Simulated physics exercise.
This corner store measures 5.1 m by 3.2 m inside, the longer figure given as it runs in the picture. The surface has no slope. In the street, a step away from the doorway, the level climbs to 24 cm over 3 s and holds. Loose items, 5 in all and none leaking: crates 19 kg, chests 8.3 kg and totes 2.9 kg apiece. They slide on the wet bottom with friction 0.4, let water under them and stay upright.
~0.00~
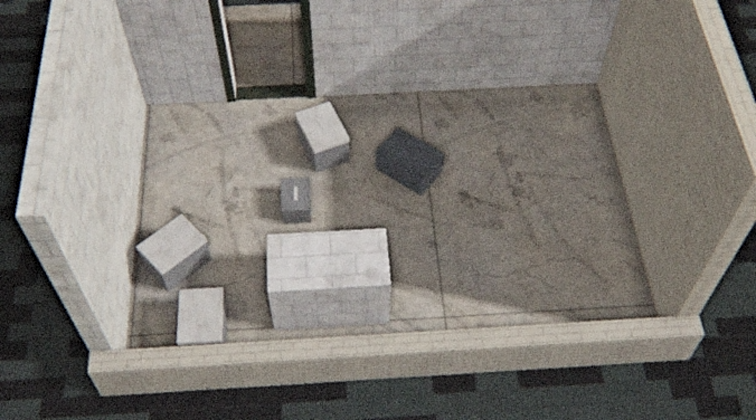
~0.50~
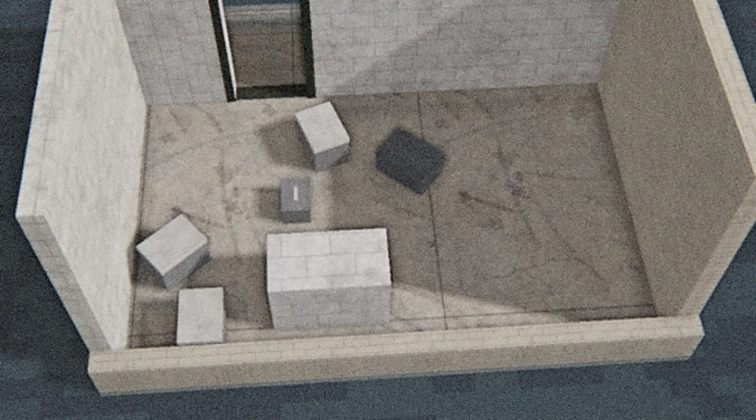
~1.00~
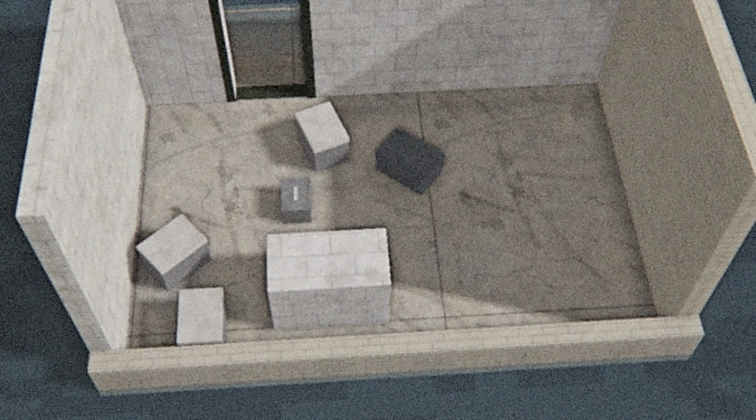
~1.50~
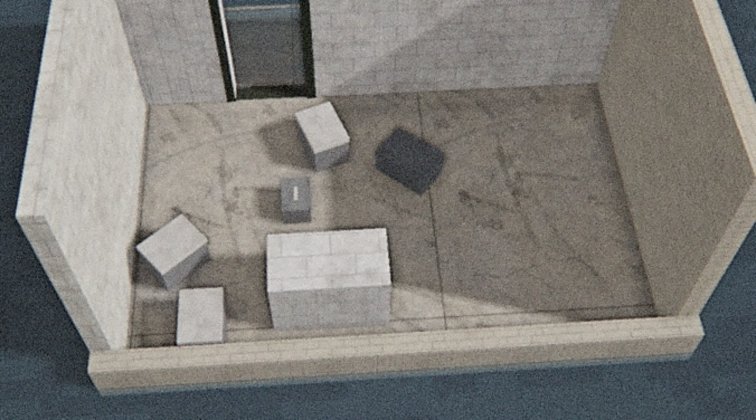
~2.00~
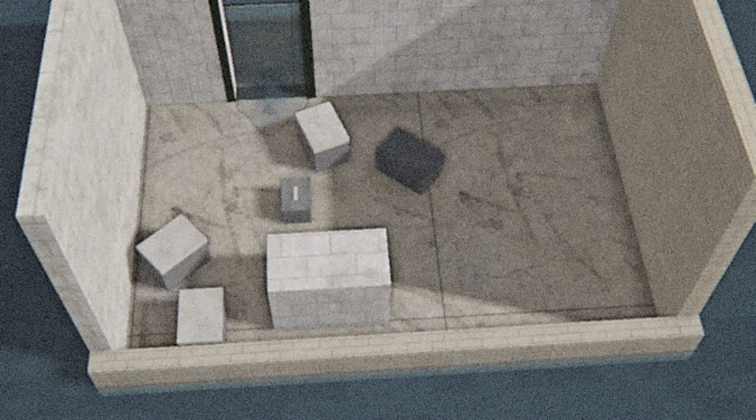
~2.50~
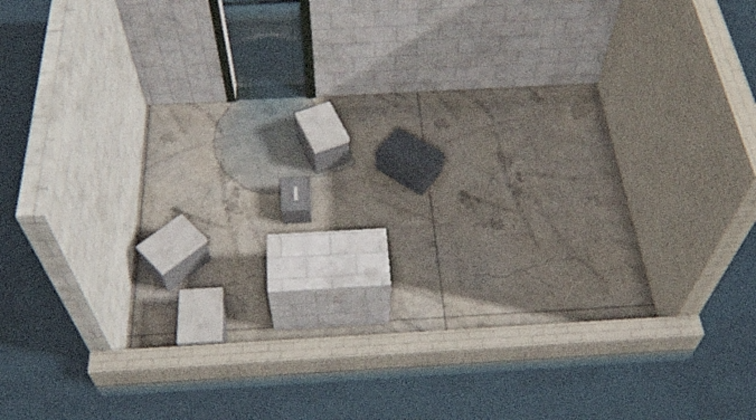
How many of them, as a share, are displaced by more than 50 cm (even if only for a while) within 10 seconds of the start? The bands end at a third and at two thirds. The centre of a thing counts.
It is between one and two thirds.
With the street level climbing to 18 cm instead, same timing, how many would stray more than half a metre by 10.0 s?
Then 3.
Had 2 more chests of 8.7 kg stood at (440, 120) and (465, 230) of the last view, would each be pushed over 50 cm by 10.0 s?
In that order: Less, past it.
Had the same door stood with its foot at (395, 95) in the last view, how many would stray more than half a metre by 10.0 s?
Then 5.
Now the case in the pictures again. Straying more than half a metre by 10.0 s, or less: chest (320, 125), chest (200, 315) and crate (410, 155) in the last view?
In that order: More, under, under.
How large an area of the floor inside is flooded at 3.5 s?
About 5.0 m2.
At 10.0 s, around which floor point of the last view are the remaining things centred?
At about (404, 232).
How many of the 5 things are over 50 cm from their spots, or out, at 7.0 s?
By then 2.
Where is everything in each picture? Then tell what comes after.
In the first picture, a crate at (410, 153) rests on the ground; a chest at (200, 315), on the bottom; 0.0 m2 under water; 0 of 5 have shifted.
In the second picture, a crate at (410, 153), on the bottom; a chest at (200, 315) rests on the ground; 0.0 m2 under water; 0 of 5 have shifted.
In the third picture, a crate at (410, 153) rests on the ground; a chest at (200, 315), on the bottom; 0.0 m2 under water; 0 of 5 have shifted.
In the fourth picture, a crate at (410, 153) rests on the ground; a chest at (200, 315), on the bottom; 0.0 m2 under water; 0 of 5 have shifted.
In the fifth picture, a crate at (410, 153) rests on the ground; a chest at (200, 315) rests on the ground; 0.2 m2 under water; 0 of 5 have shifted.
In the sixth picture, a crate at (410, 153), on the bottom; a chest at (200, 315) rests on the ground; water covers 1.1 m2; 0 of 5 have shifted.
After 3.5 s 1 of 5 are over 50 cm from their spots; 0 afloat.
After 4.5 s 2 of 5 are over 50 cm from their spots; 2 afloat.
After 7.0 s 2 of 5 are over 50 cm from their spots; 3 afloat.
After 10.0 s 2 of 5 are over 50 cm from their spots, and 2 have been at some point; 4 afloat.
